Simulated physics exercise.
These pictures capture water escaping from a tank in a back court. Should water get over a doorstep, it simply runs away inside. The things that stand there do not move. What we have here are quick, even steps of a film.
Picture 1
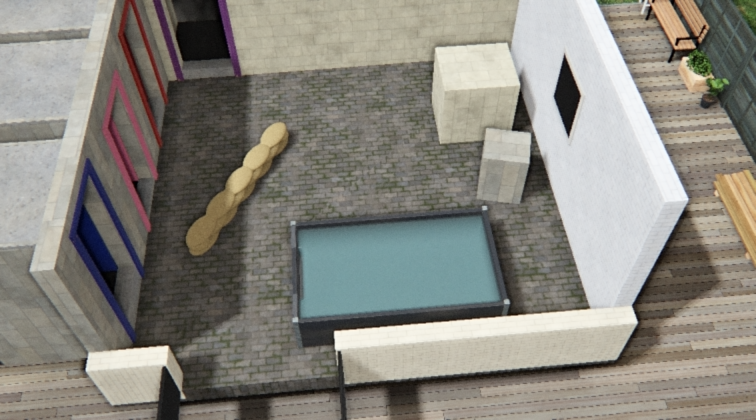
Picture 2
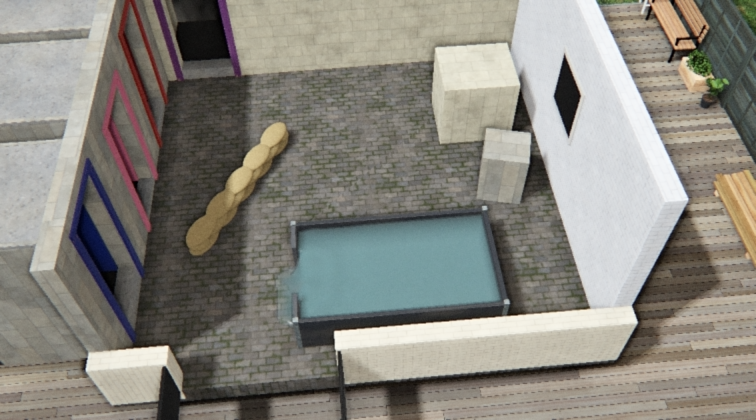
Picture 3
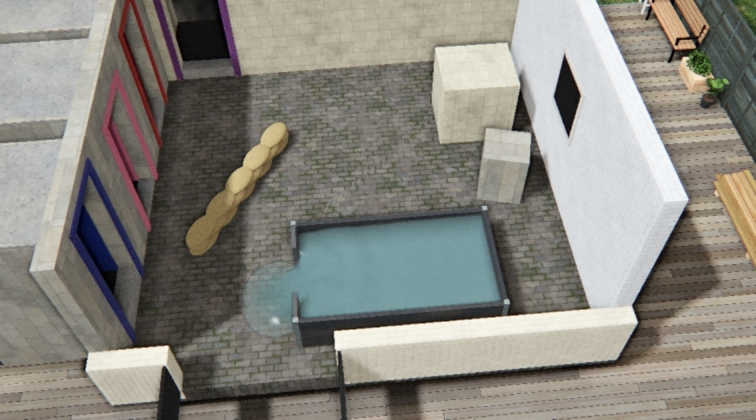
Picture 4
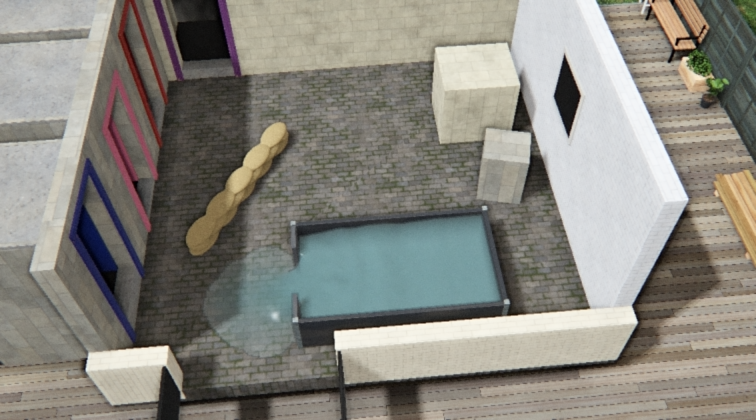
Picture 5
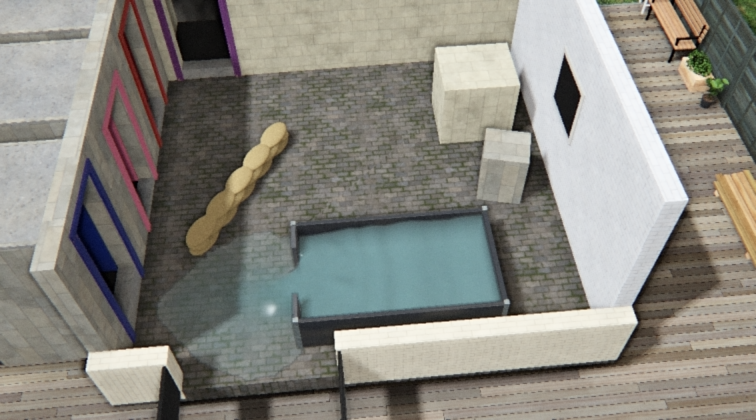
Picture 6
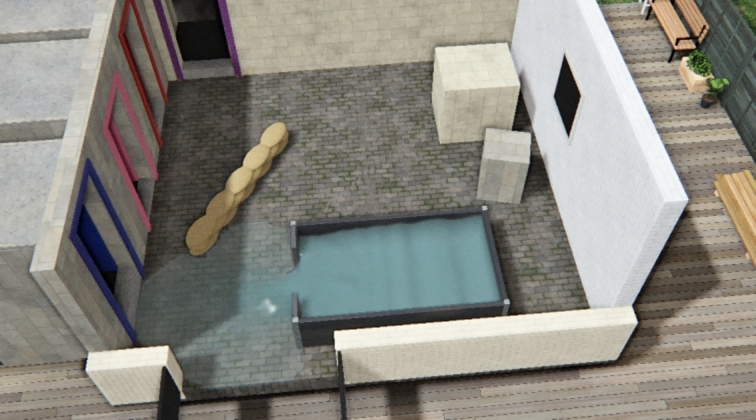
A dark-edged tank of blue-green water stands at the lower centre of a grey-paved court, seen from high above by a still camera. Coloured door surrounds in blue, pink, red and purple line the left and back, tan sacks lie left of centre, and pale blocks stand by the white right wall. Water pours through a gap in the tank's left side, fanning thinly leftward across the paving toward the blue doorway.
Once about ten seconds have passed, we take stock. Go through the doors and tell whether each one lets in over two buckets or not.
The blue door is not overrun past two buckets, the purple door is not overrun past two buckets, the pink door is not overrun past two buckets, the red door is not overrun past two buckets.
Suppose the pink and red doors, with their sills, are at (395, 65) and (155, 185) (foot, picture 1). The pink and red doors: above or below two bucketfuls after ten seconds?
The pink door comes up short, and the red door comes up short as well.
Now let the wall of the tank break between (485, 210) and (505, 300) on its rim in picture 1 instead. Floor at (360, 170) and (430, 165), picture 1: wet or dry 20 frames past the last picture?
Going through them in order, the first ends up waterlogged and the second waterlogged.
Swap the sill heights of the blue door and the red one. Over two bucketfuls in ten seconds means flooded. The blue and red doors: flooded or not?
Blue: Beyond the limit; red: Within the limit.
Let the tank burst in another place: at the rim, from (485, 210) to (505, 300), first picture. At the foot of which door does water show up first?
That would be the blue-painted one.
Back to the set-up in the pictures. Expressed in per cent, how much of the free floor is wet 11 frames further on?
About 25 percent.
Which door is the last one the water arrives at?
That is the purple one.
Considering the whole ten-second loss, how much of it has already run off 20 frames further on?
About 30 %.
A moment on, water covers 15 % of the floor; the blue door wet at the sill, nothing in, the purple door not reached, the pink door wet at the sill, nothing in, the red door not reached.
Next, water covers 25 % of the floor; the blue door wet at the sill, nothing in, the purple door not reached, the pink door wet at the sill, nothing in, the red door not reached.
Then, water covers 40 % of the floor; the blue door wet at the sill, nothing in, the purple door wet at the sill, nothing in, the pink door wet at the sill, nothing in, the red door wet at the sill, nothing in.
Later, water covers 55 % of the floor; the blue door wet at the sill, nothing in, the purple door wet at the sill, nothing in, the pink door under two buckets in, the red door wet at the sill, nothing in.
In the end, water covers 75 % of the floor; the blue door wet at the sill, nothing in, the purple door wet at the sill, nothing in, the pink door under two buckets in, the red door wet at the sill, nothing in.
